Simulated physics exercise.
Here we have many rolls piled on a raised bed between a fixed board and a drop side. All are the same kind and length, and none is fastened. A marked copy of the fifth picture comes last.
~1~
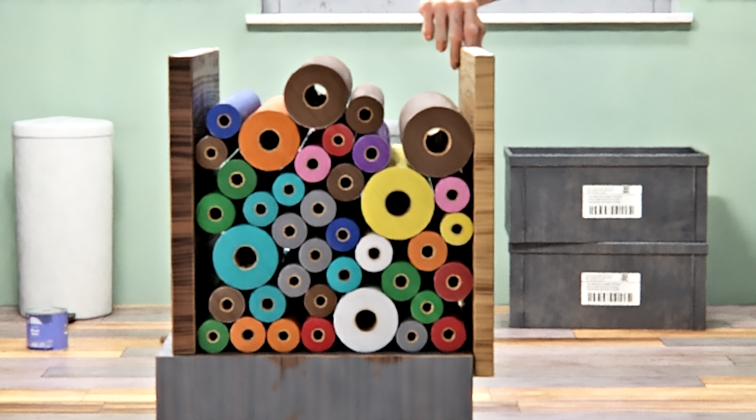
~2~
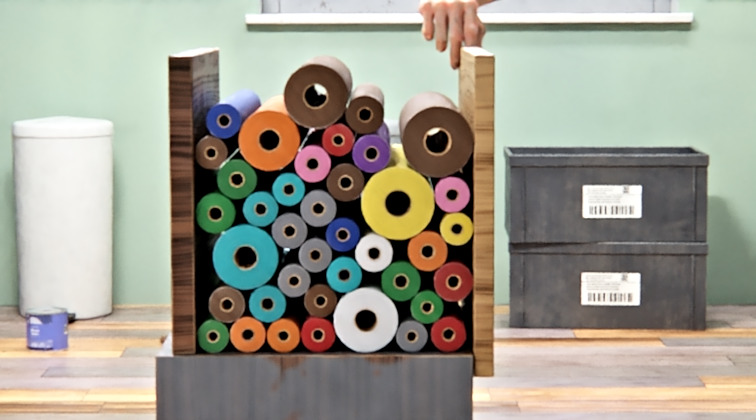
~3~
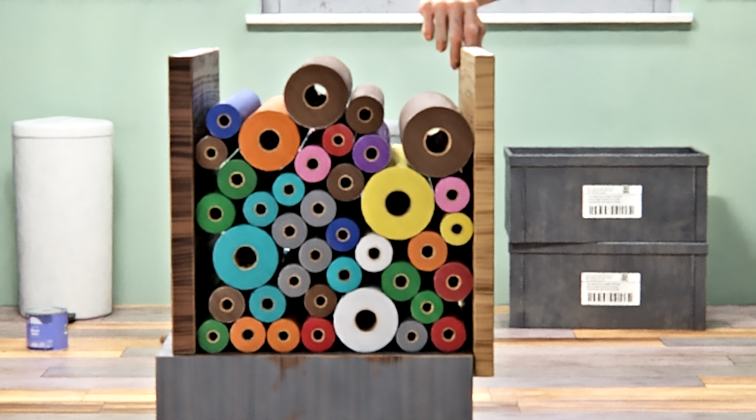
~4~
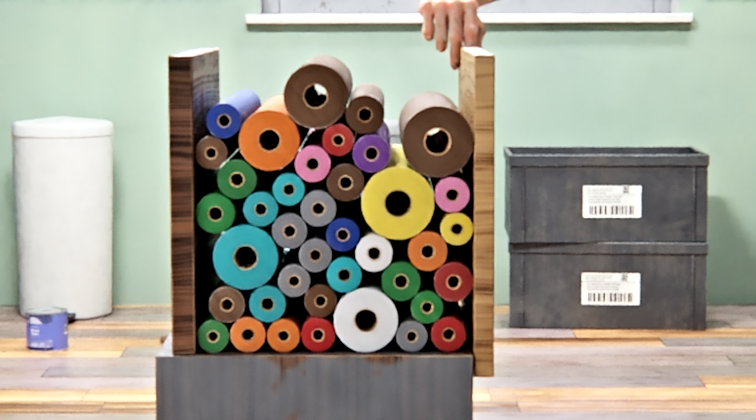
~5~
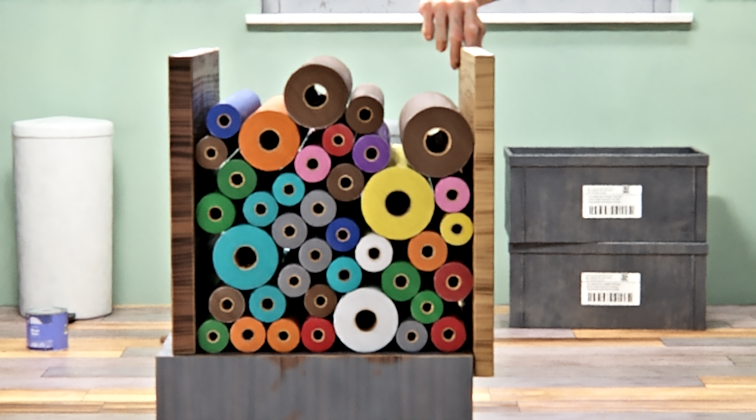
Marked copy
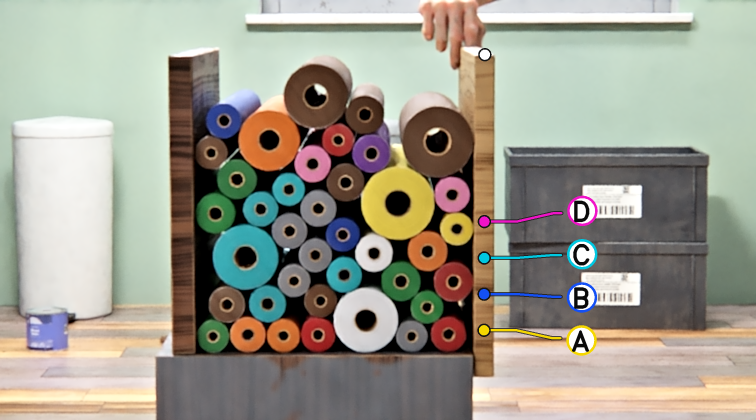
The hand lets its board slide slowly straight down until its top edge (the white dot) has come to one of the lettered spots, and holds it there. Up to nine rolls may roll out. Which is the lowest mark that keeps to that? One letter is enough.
The answer is mark B.
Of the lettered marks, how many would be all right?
The number is three.
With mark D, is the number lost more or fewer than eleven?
It loses fewer than eleven.
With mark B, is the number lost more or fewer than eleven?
At B, fewer than eleven.
On the marked copy, A at (484, 330); B at (484, 294); C at (484, 258); D at (484, 222); the white dot at (485, 55).
Taking B. A third of the way, top of the board (474, 154).
Two thirds of the way, top of the board (474, 263).
When it is over, top of the board (474, 293), about six out over the board.
As for the rest, A more than nine out over the board; C about five out over the board; D about four out over the board.
